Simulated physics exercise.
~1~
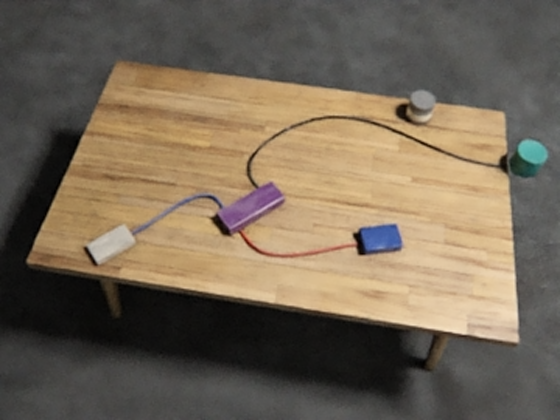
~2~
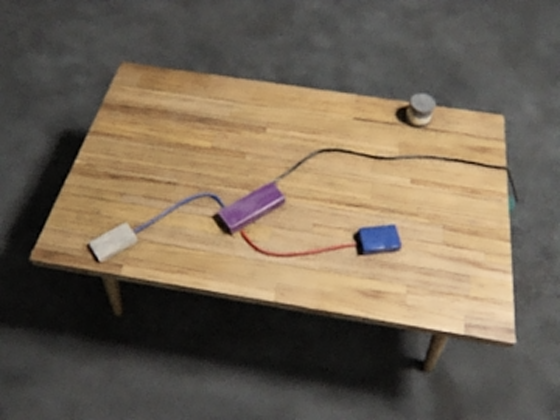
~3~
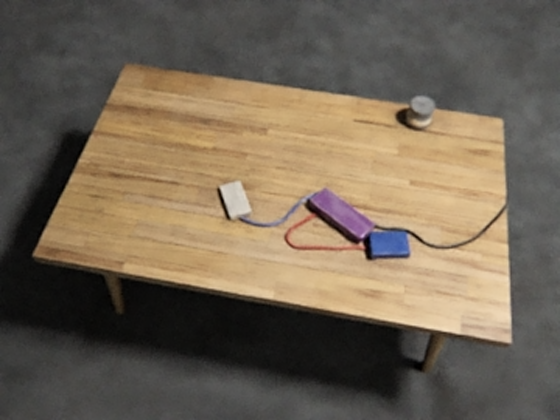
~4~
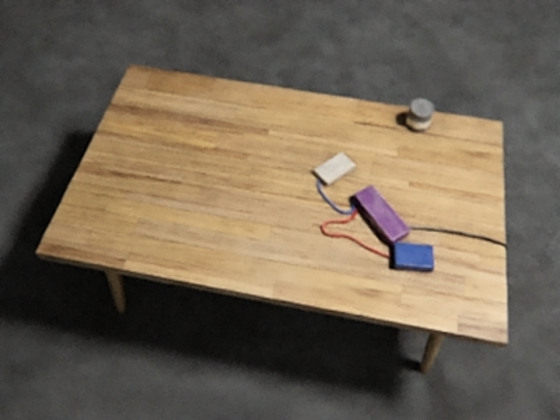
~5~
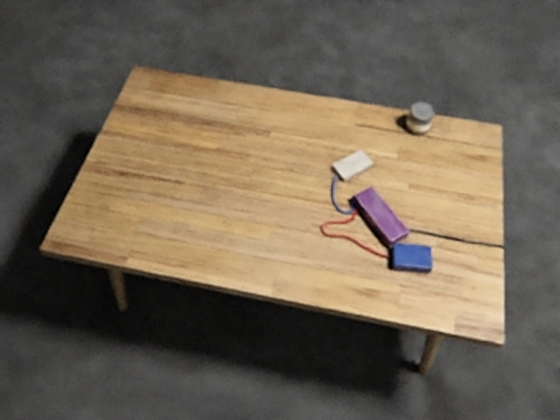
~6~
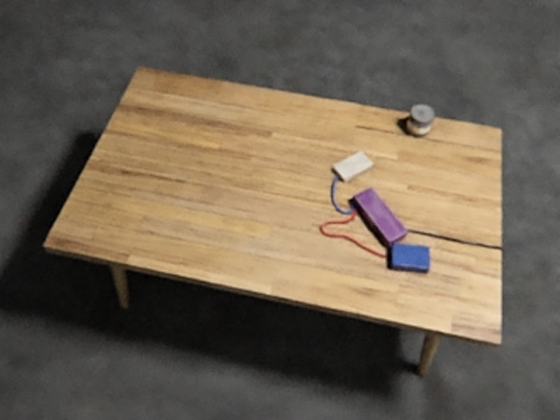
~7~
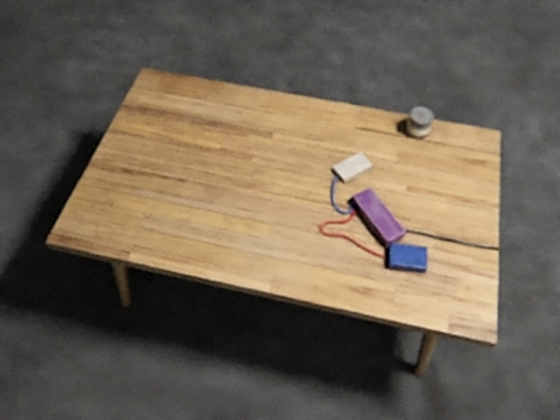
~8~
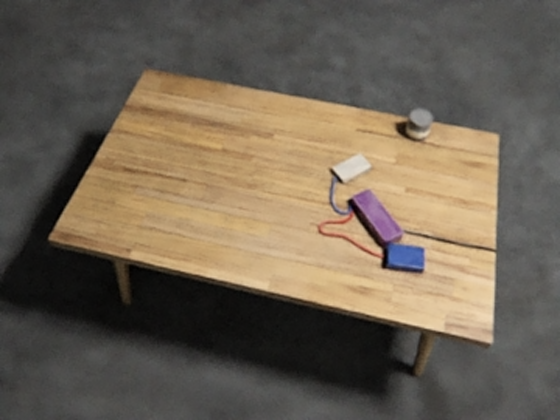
Teal cylinder dropping off a wooden table's right edge, its black cable dragging the linked purple, white and blue blocks rightward before they settle on top.
